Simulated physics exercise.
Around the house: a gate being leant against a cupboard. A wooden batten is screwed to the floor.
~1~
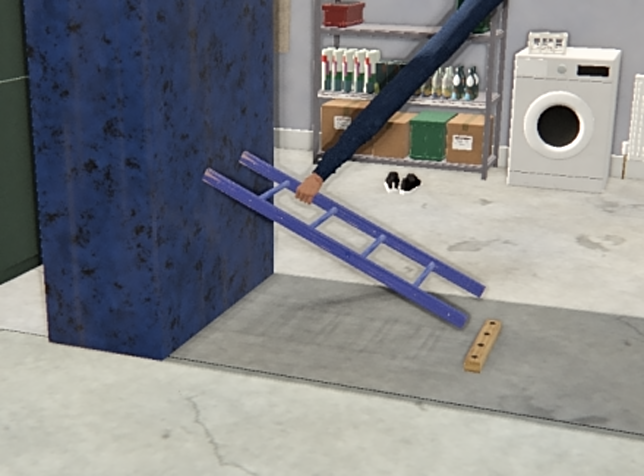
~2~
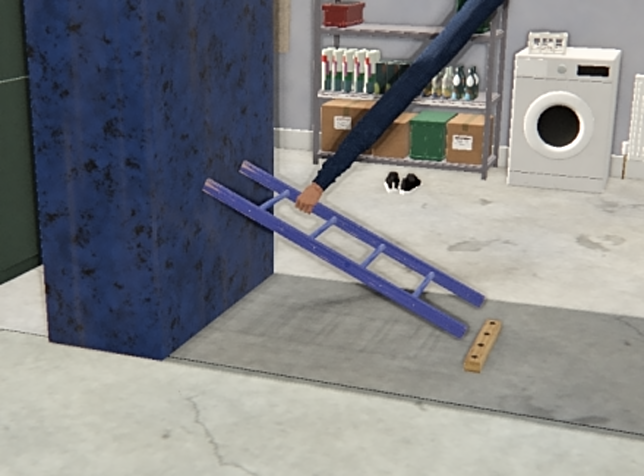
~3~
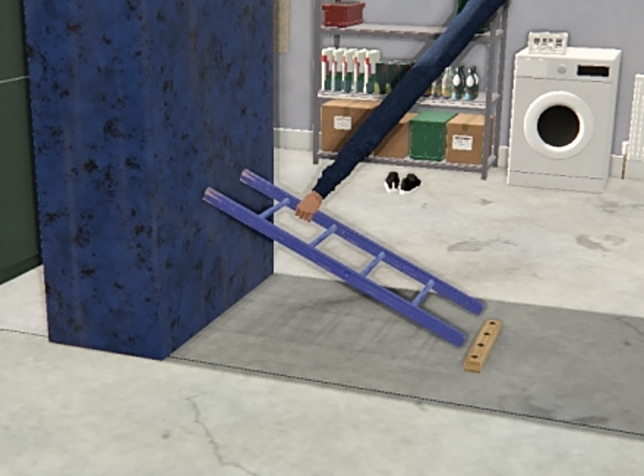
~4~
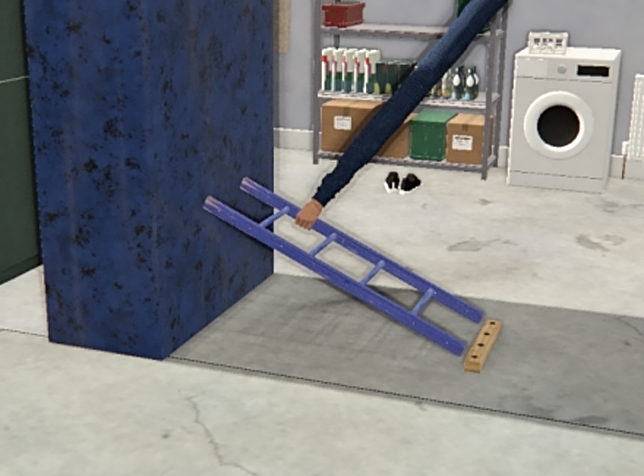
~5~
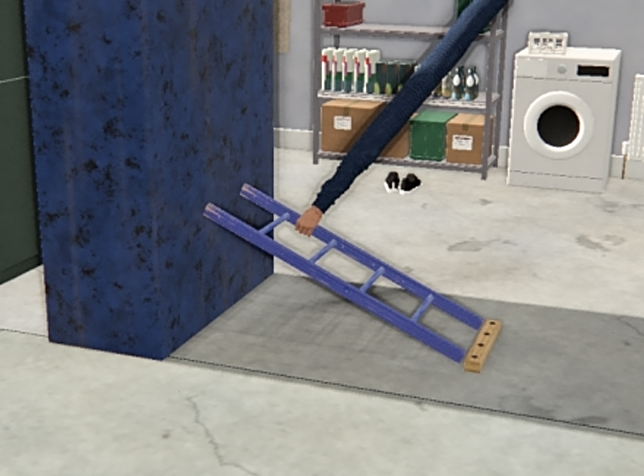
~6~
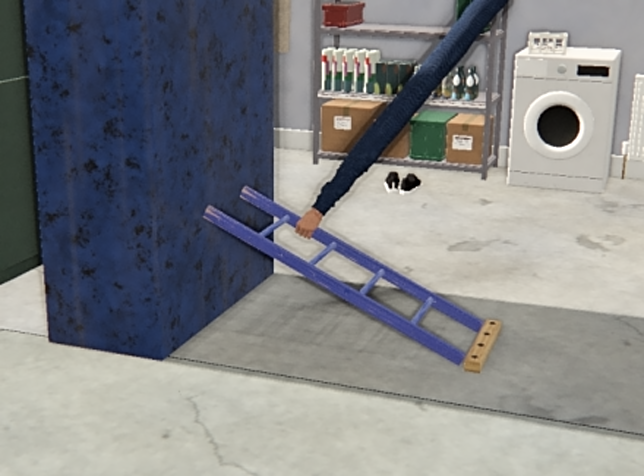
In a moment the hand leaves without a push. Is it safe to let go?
The blue gate stays up.
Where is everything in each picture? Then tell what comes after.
Still on the way; blue gate (346, 234); batten (484, 345), in the first picture.
Still on the way; blue gate (346, 244); batten (484, 345), in the second picture.
Still on the way; blue gate (346, 252); batten (484, 345), in the third picture.
Still on the way; blue gate (346, 261); batten (484, 345), in the fourth picture.
Still on the way; blue gate (346, 268); batten (484, 345), in the fifth picture.
In place, still held; blue gate (346, 270); batten (484, 345), in the sixth picture.
Then, 0.14 s on from there, blue gate moving near (346, 272).
In the end, the blue gate holds its place, near (346, 272).
